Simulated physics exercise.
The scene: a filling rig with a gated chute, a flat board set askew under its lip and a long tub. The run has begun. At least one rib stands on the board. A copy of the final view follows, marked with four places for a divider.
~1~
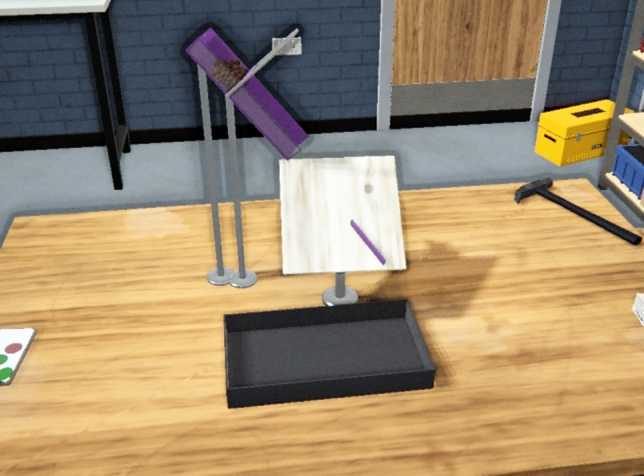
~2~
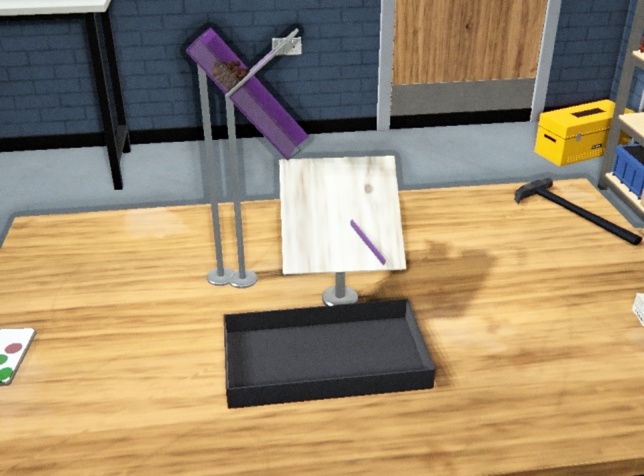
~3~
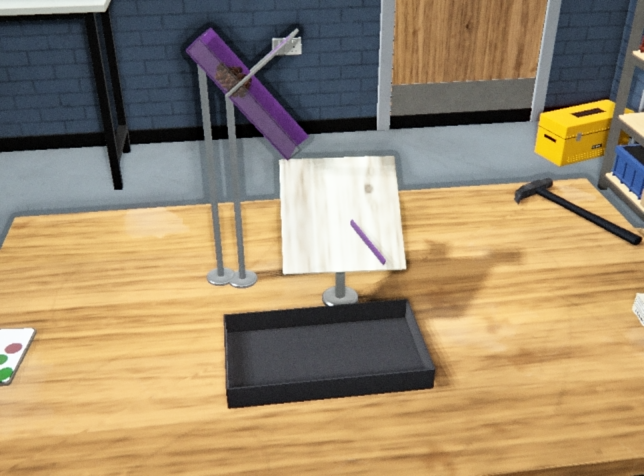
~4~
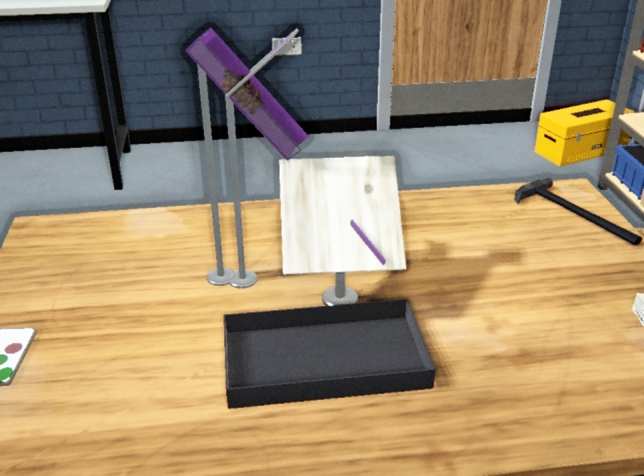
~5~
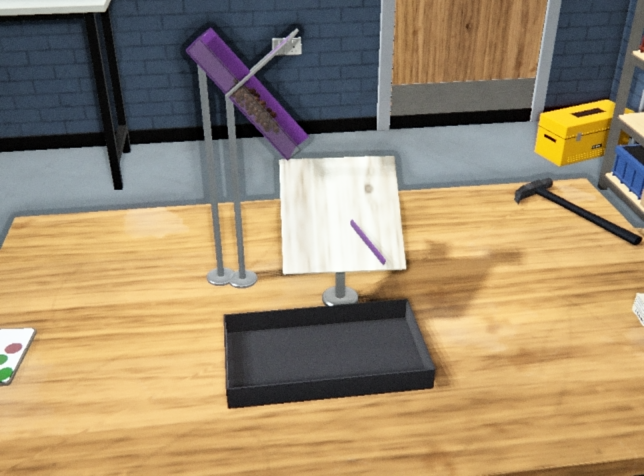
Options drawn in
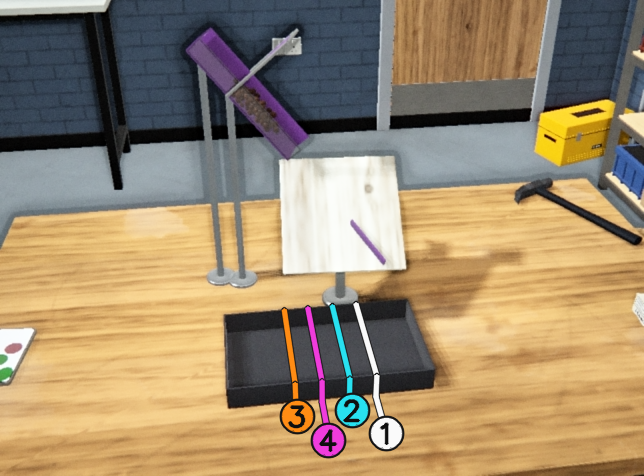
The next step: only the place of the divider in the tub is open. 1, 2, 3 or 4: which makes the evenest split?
Line 1 does it best.
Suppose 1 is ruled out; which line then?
Here it is line 2.
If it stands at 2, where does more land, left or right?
Right.
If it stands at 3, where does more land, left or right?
Right.
On the marked copy, line 1 crosses the front rim at (376, 375); line 2 crosses the front rim at (349, 377); line 3 crosses the front rim at (295, 382); line 4 crosses the front rim at (321, 380).
With 1, of what is caught, about half on the left of the divider, about half on the right.
With 2, of what is caught, about a quarter on the left of the divider, most on the right.
With 3, of what is caught, none on the left of the divider, all on the right.
With 4, of what is caught, a stray few on the left of the divider, nearly all on the right.
